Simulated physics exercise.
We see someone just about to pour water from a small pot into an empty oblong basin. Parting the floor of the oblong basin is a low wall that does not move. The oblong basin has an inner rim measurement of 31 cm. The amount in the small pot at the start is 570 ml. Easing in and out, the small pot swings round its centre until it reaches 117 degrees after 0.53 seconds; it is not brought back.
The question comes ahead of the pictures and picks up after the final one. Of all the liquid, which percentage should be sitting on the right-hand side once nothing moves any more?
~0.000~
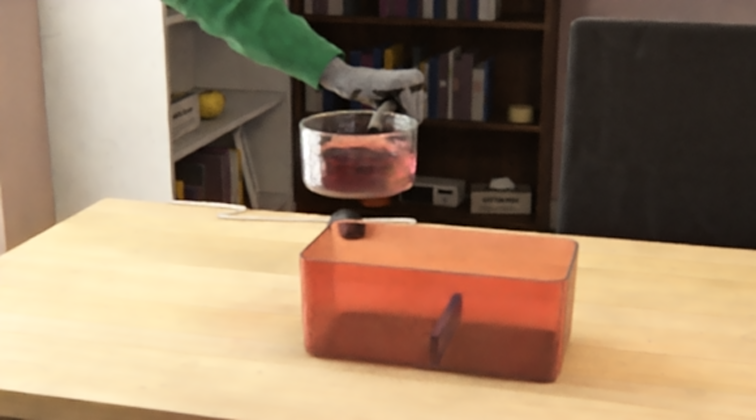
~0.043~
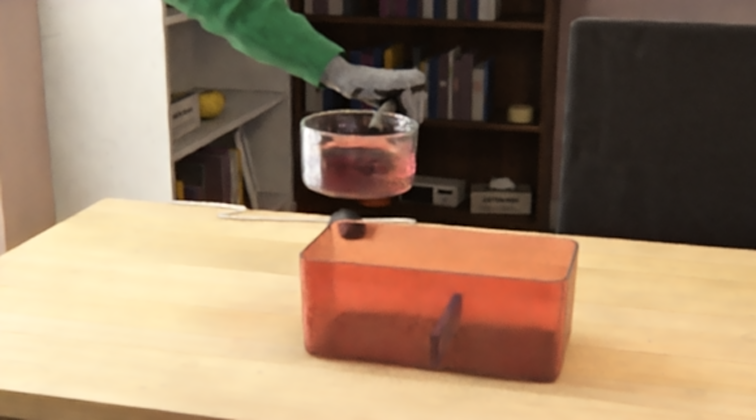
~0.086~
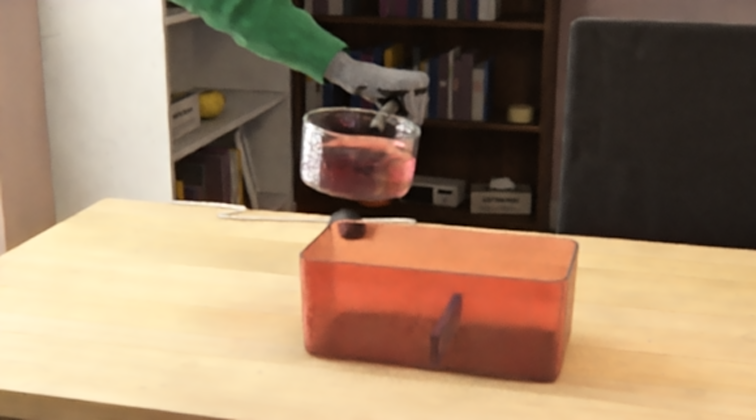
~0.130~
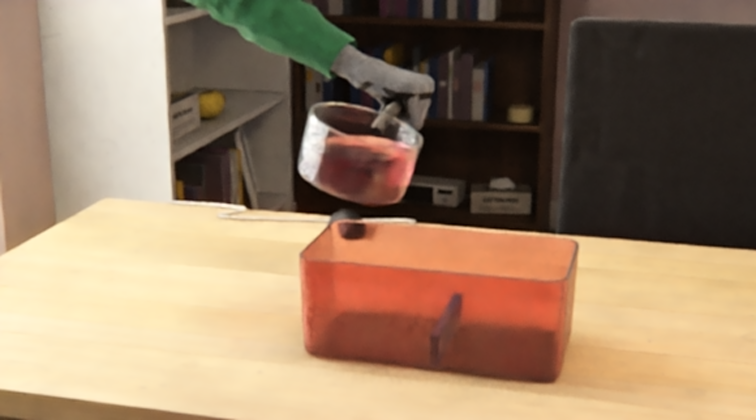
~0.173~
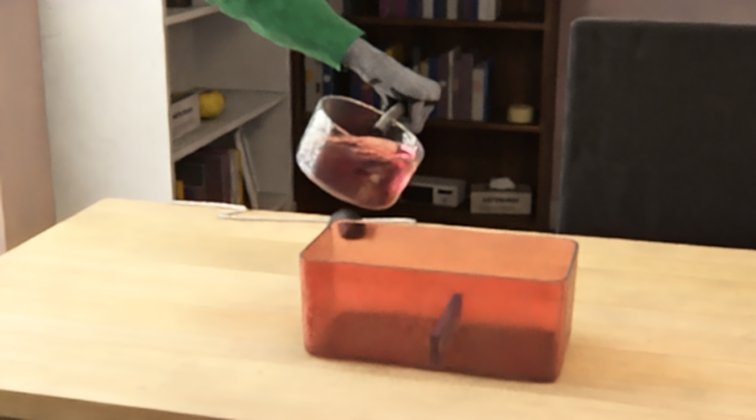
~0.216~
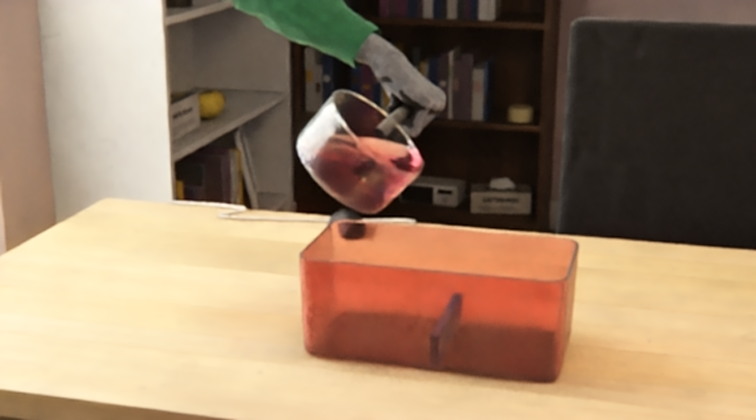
Around 30 per cent should be sitting there.
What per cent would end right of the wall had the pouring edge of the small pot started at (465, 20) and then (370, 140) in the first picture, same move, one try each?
It comes to 75 per cent, and then 15 per cent.
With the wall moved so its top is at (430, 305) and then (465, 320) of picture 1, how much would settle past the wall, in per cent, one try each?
The first try gives 50 percent and the second 15 percent.
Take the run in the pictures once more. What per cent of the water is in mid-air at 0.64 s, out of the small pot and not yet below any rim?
Roughly 4 per cent.
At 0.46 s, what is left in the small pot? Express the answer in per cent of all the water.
Roughly 18 per cent.
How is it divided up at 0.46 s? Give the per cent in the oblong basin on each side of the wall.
Lab note: Left near 34 %, right near 18.
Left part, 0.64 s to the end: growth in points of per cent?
About 3 percent, give or take.
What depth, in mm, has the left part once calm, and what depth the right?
The left side settles near 16 mm and the right side near 8 mm.
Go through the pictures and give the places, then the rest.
In the first picture, it leans 0°; its right rim is at (415, 128); the water meets the walls at (309, 144) and (413, 151); the oblong basin's rim runs from (316, 239) to (573, 262); the wall's top is at (447, 314).
In the second picture, it leans 2°; its right rim is at (415, 130); the water meets the walls at (309, 144) and (413, 151).
In the third picture, it leans 7°; its right rim is at (418, 136); the water meets the walls at (309, 144) and (414, 152).
In the fourth picture, it leans 17°; its right rim is at (420, 146); the water meets the walls at (308, 143) and (415, 154).
In the fifth picture, it leans 28°; its right rim is at (421, 159); the water meets the walls at (306, 140) and (418, 157).
In the sixth picture, it leans 42°; its right rim is at (418, 173); the water meets the walls at (306, 134) and (414, 159); 1 per cent is over the edge.
By 0.46 s the tilt is 112° and 17 per cent is still to pour, 34 is left of the wall and 18 right of it.
By 0.64 s the tilt is 117° and 2 per cent is still to pour, 65 is left of the wall and 29 right of it.
By 0.83 s the tilt is 117° and 0 per cent is still to pour, 67 is left of the wall and 29 right of it.
By 1.03 s the tilt is 117° and 0 per cent is still to pour, 67 is left of the wall and 30 right of it.
At rest 67 per cent lies left of the wall, 30 right of it and 2 outside.
